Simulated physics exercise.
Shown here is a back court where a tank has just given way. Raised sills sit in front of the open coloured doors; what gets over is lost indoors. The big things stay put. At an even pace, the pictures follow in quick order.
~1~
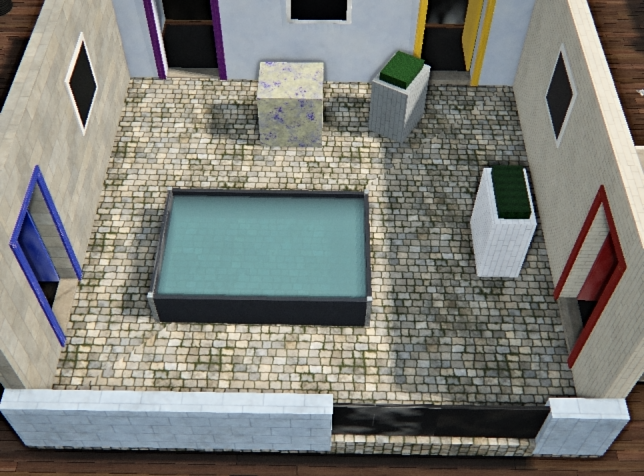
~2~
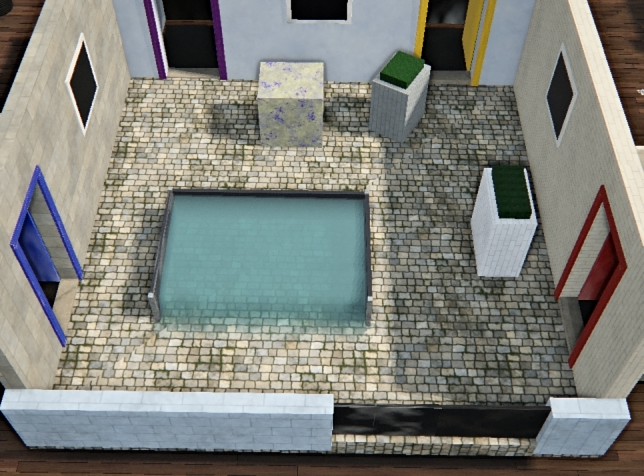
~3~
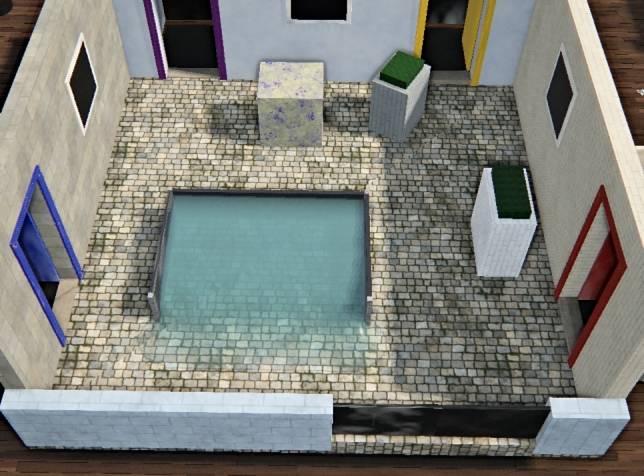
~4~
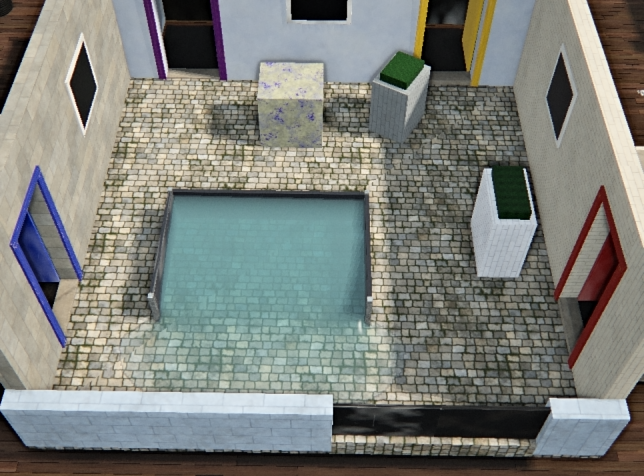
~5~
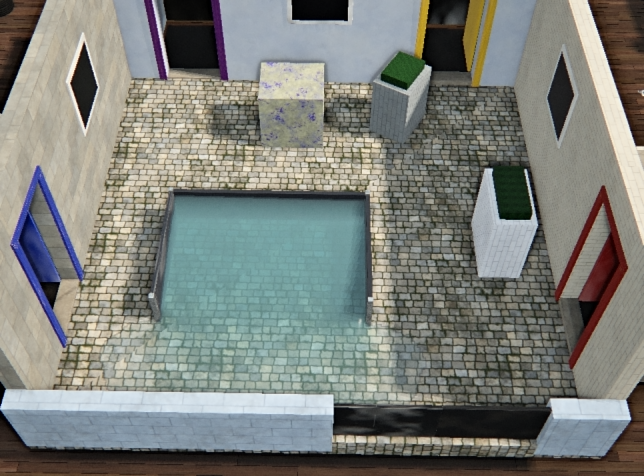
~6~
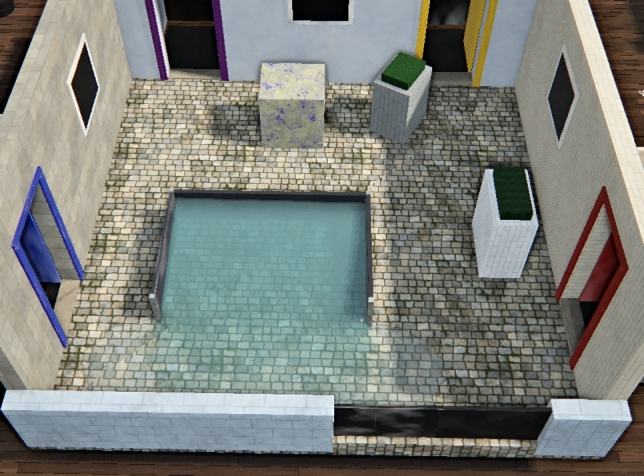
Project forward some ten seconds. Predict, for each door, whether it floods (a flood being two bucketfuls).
Outcome: The yellow door keeps inside the allowance there; the purple door exceeds the allowance there; the blue door exceeds the allowance there; the red door exceeds the allowance there.
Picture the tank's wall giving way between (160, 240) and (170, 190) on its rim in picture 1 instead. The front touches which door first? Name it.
Answer: The door marked blue.
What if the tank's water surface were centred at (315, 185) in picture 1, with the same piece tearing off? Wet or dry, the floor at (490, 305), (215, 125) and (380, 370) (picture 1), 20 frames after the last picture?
The first spot ends up sodden, the second left untouched and the third sodden.
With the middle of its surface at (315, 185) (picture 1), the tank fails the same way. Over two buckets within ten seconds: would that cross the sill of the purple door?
Log: Purple door breaks the limit.
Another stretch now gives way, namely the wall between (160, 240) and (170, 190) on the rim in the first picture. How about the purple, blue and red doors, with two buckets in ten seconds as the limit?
Result per door - purple: Beyond the limit; blue: Beyond the limit; red: Within bounds.
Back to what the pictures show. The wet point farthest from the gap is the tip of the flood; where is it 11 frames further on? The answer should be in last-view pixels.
The front tops out at about (578, 428).
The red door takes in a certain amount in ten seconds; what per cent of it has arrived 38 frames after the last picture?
It comes to around 85 percent of the ten-second total.
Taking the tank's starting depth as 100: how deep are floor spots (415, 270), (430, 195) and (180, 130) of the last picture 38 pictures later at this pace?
First spot 6 %, second 2 %, third 6 %.
A moment on, water covers 20 % of the floor; the yellow door not reached, the purple door not reached, the blue door not reached, the red door not reached.
Next, water covers 30 % of the floor; the yellow door not reached, the purple door not reached, the blue door wet at the sill, nothing in, the red door not reached.
Then, water covers 50 % of the floor; the yellow door not reached, the purple door not reached, the blue door over two buckets in, the red door over two buckets in.
Later, water covers 75 % of the floor; the yellow door wet at the sill, nothing in, the purple door over two buckets in, the blue door over two buckets in, the red door far over two buckets in.
In the end, water covers 95 % of the floor; the yellow door under two buckets in, the purple door far over two buckets in, the blue door over two buckets in, the red door far over two buckets in.
